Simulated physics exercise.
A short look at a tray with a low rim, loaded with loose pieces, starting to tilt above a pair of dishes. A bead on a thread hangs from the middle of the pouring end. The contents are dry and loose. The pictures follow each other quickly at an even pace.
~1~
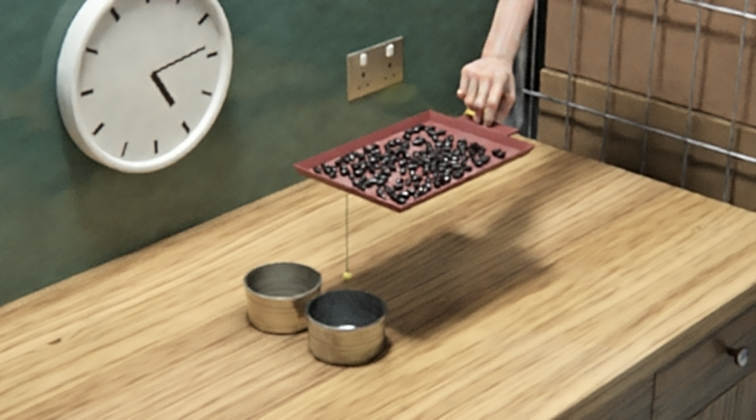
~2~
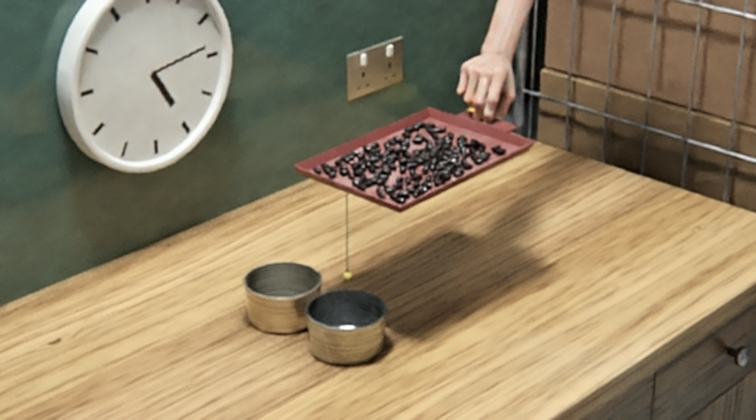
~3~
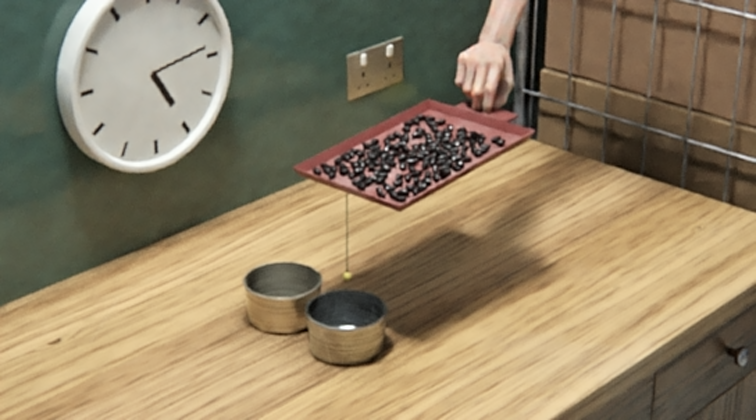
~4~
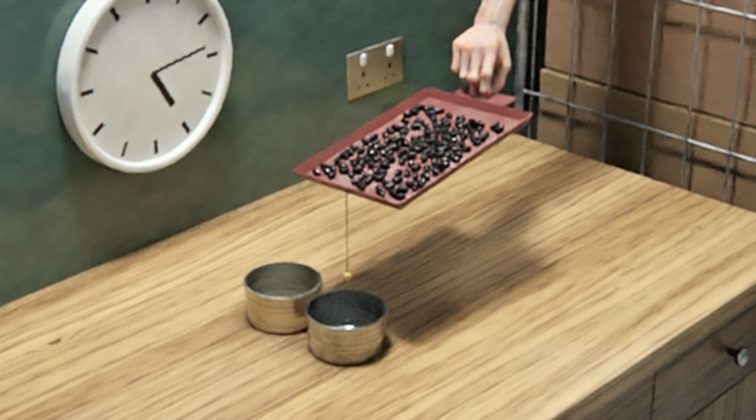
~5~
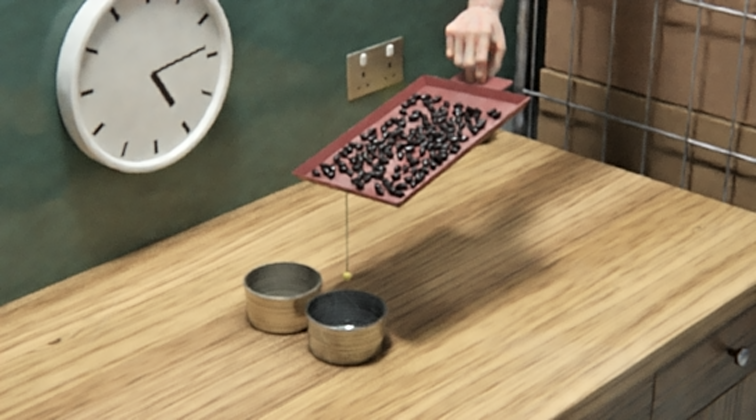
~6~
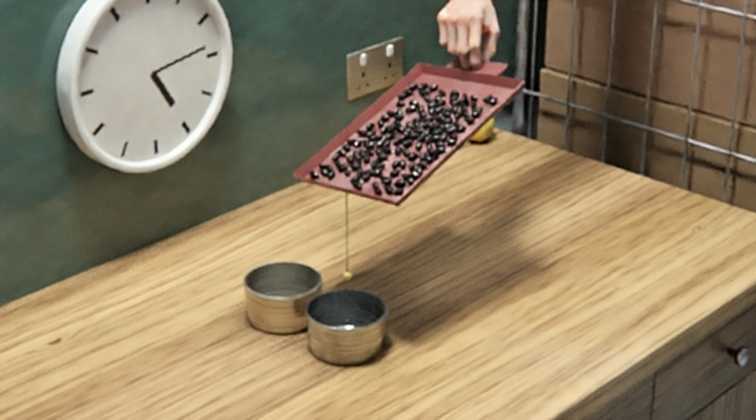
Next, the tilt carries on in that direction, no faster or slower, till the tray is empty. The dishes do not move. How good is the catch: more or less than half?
Together they catch over half.
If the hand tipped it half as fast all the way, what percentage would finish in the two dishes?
Close to 90 per cent.
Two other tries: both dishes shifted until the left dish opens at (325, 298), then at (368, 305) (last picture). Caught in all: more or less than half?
In turn: Under half; under half.
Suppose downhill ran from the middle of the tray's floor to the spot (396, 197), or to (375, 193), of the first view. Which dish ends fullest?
The first try: The dish on the right. The second: The dish on the right.
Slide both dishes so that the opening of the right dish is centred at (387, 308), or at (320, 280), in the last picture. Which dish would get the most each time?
One: Left. Two: The right-hand dish.
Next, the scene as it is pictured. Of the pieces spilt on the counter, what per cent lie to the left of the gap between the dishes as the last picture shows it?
It comes to 100 per cent or so.
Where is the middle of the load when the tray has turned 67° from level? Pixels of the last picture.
Around (305, 196).
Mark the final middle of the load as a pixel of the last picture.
Around (279, 312).
Soon after the last picture, tray tipped steeply; about half on the tray; a stray few in the right dish; a small part in the left dish; a stray few outside both; about a third in the air.
A little later, tray tipped past a quarter turn; a small part in the right dish; about two thirds in the left dish; about a quarter outside both.
Later still, tray tipped past a quarter turn; a small part in the right dish; about two thirds in the left dish; about a quarter outside both.
At rest, tray tipped past a quarter turn; a small part in the right dish; about two thirds in the left dish; about a quarter outside both.
